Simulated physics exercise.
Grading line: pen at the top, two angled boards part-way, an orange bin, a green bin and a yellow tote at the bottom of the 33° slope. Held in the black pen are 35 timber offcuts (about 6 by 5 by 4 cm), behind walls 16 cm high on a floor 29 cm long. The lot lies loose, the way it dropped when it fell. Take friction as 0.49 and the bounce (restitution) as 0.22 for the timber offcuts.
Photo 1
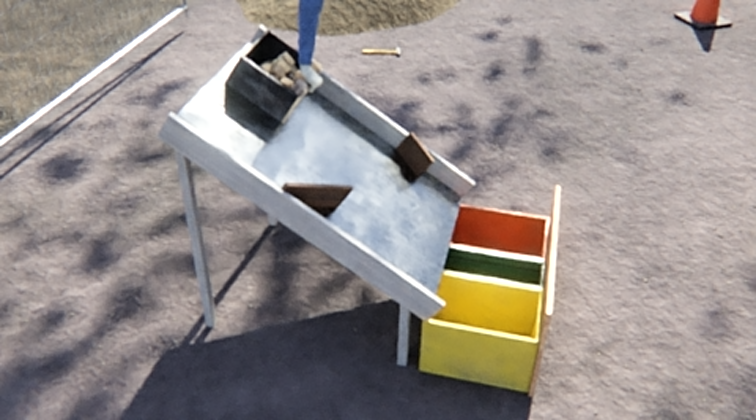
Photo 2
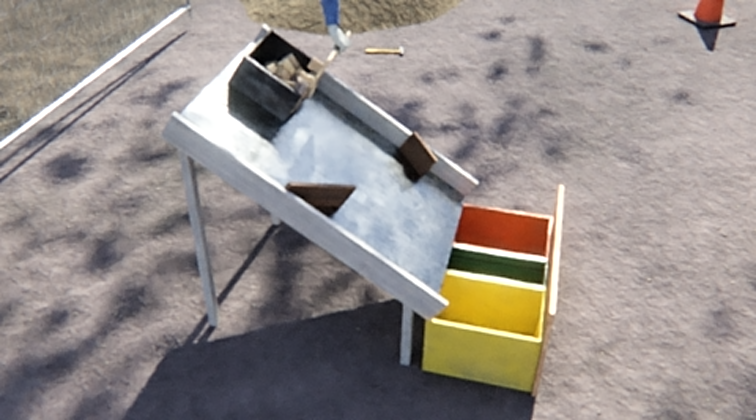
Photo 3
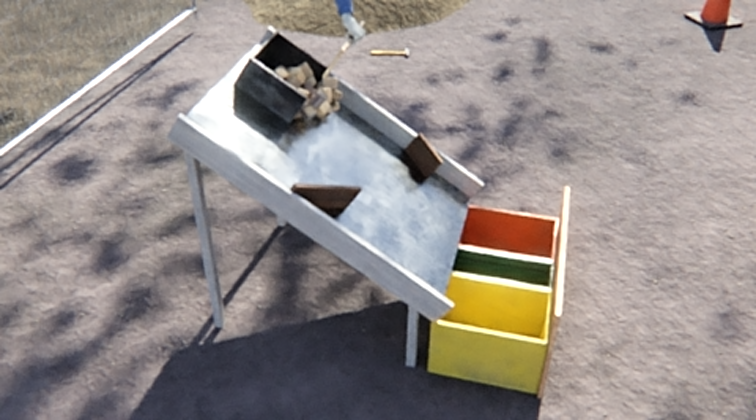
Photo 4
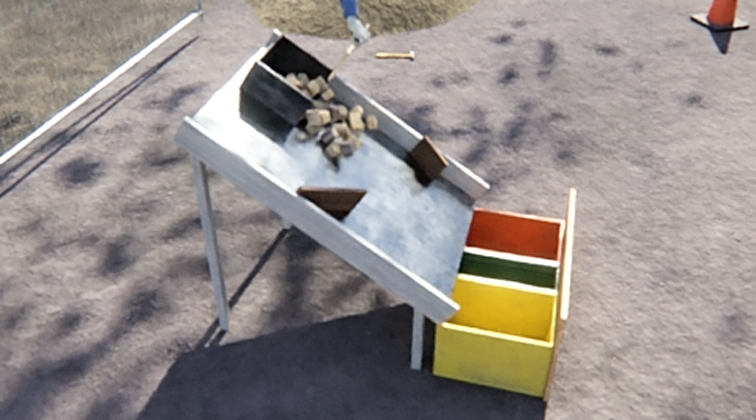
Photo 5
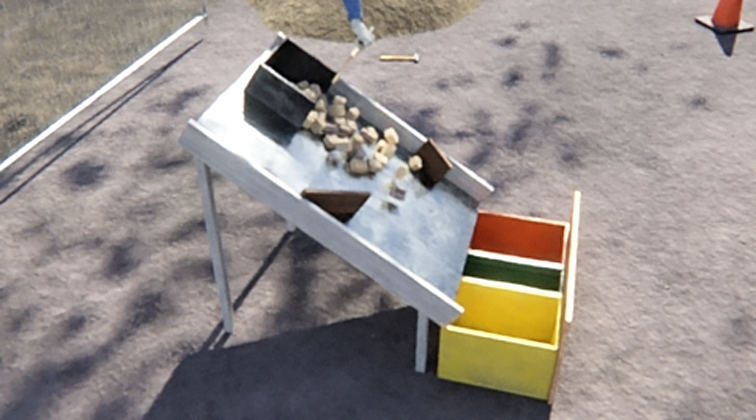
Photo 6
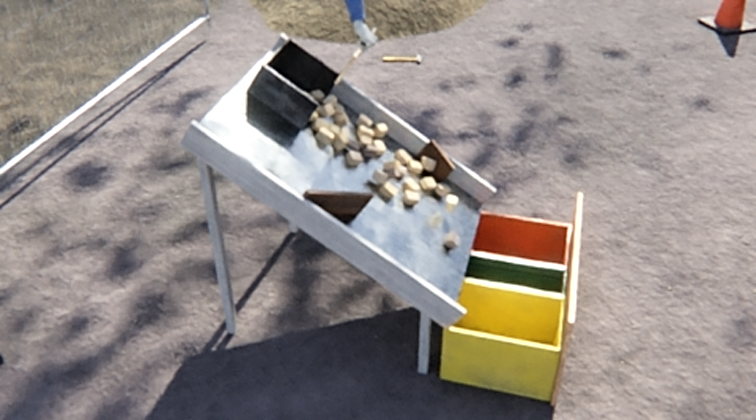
Small wooden blocks slid out of a black box and spread down a sloped metal board, passing between two angled brown pieces, above colored bins, after something blue at the top drew back.
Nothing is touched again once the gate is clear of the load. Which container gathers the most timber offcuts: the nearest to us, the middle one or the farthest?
Most lands in the remotest one.
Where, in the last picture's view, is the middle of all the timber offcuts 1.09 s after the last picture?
Look near pixel (529, 288).
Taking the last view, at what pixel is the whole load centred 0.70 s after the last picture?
Centre estimate - approximately (515, 276).
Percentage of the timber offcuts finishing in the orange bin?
Close to 85 in a hundred of them.
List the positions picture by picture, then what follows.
In the first frame (each is followed by its nearest rim corner in this view; the camera pans a little), black pen, (243, 57); orange bin, (543, 260); none out.
Black pen, (247, 56), in the second frame.
Black pen, (252, 58); 11 out, the lowest offcut at (331, 107), in the third frame.
Black pen, (258, 61); 20 out, the lowest offcut at (350, 135), in the fourth frame.
Black pen, (262, 64); 25 out, the lowest offcut at (415, 163), in the fifth frame.
Black pen, (265, 65); orange bin, (565, 268); 31 out, the lowest offcut at (452, 241), in the sixth frame.
Then, 0.17 s after the last picture, 1 in the orange bin, 1 in the green bin, 32 on the slope and 1 in the air.
Then, 0.39 s after the last picture, 7 in the orange bin, 3 in the green bin, 22 on the slope and 3 in the air.
Then, 0.70 s after the last picture, 19 in the orange bin, 5 in the green bin, 9 on the slope and 2 in the air.
When it is over (1.09 s after the last picture), 29 in the orange bin and 6 in the green bin.
